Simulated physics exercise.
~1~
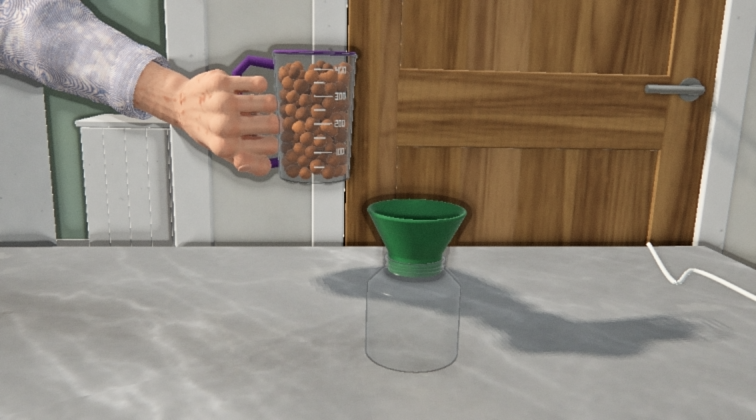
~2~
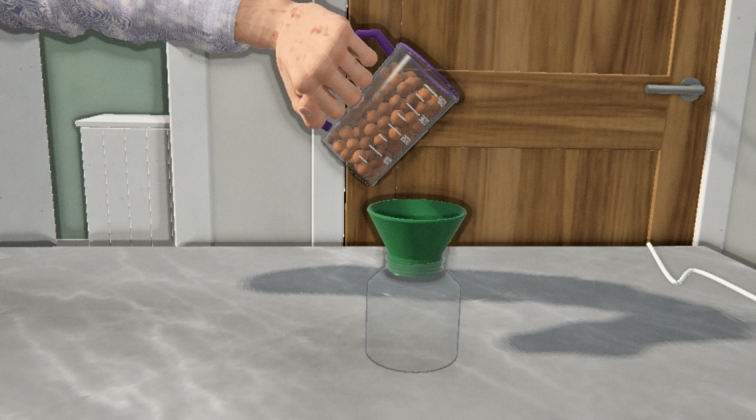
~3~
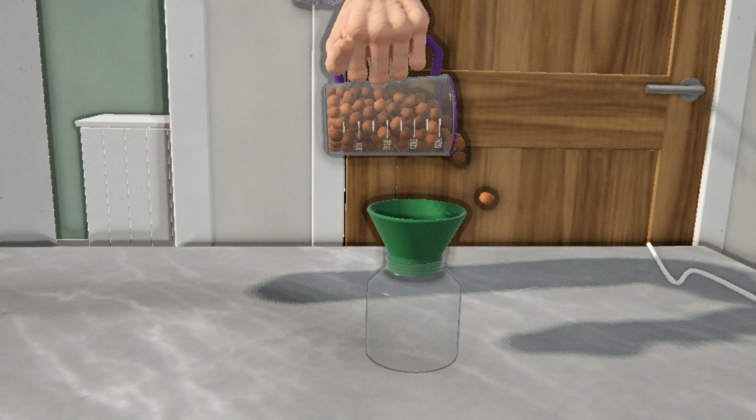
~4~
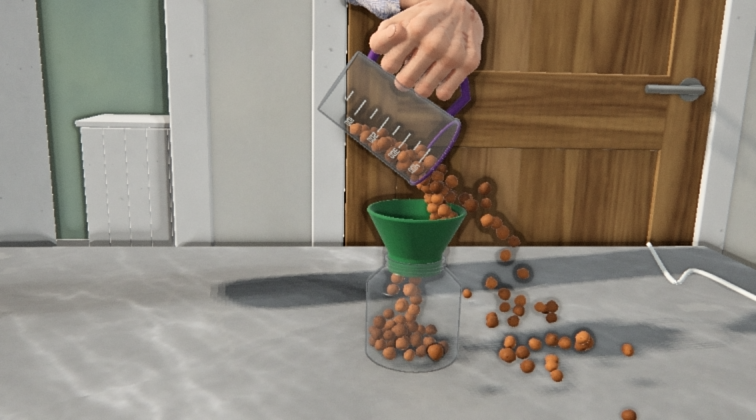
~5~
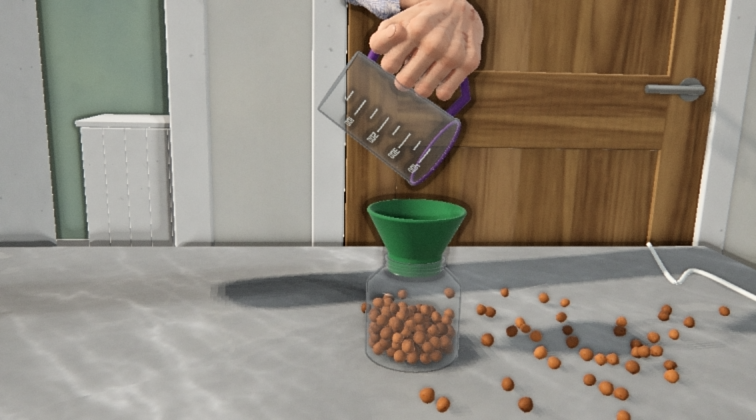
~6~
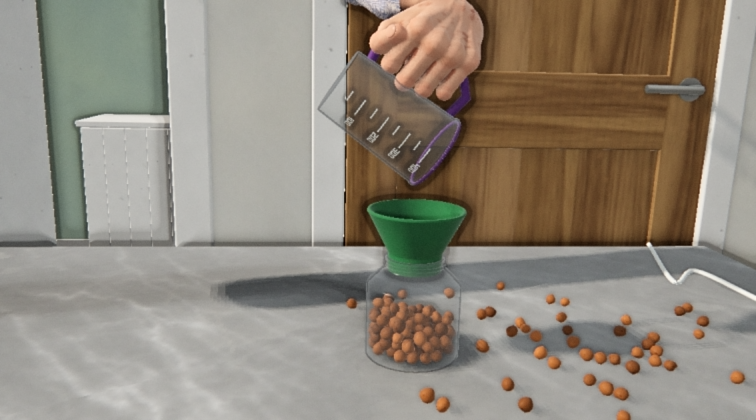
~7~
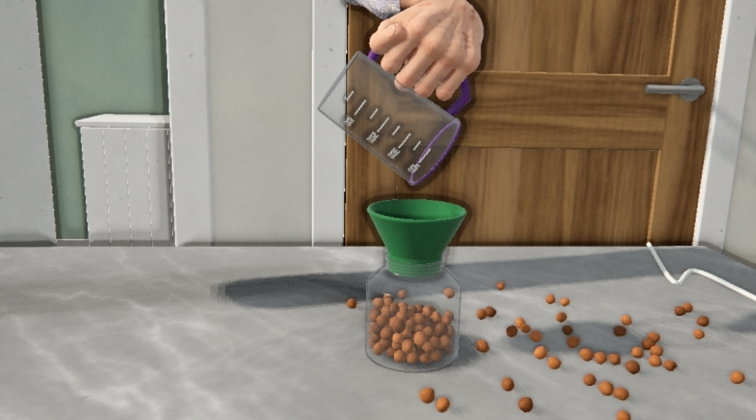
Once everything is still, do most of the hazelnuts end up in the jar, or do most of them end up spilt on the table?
Most of the hazelnuts end up in the jar. A fair share lies spilt on the table, and very few, if any, are left in the cup or funnel.
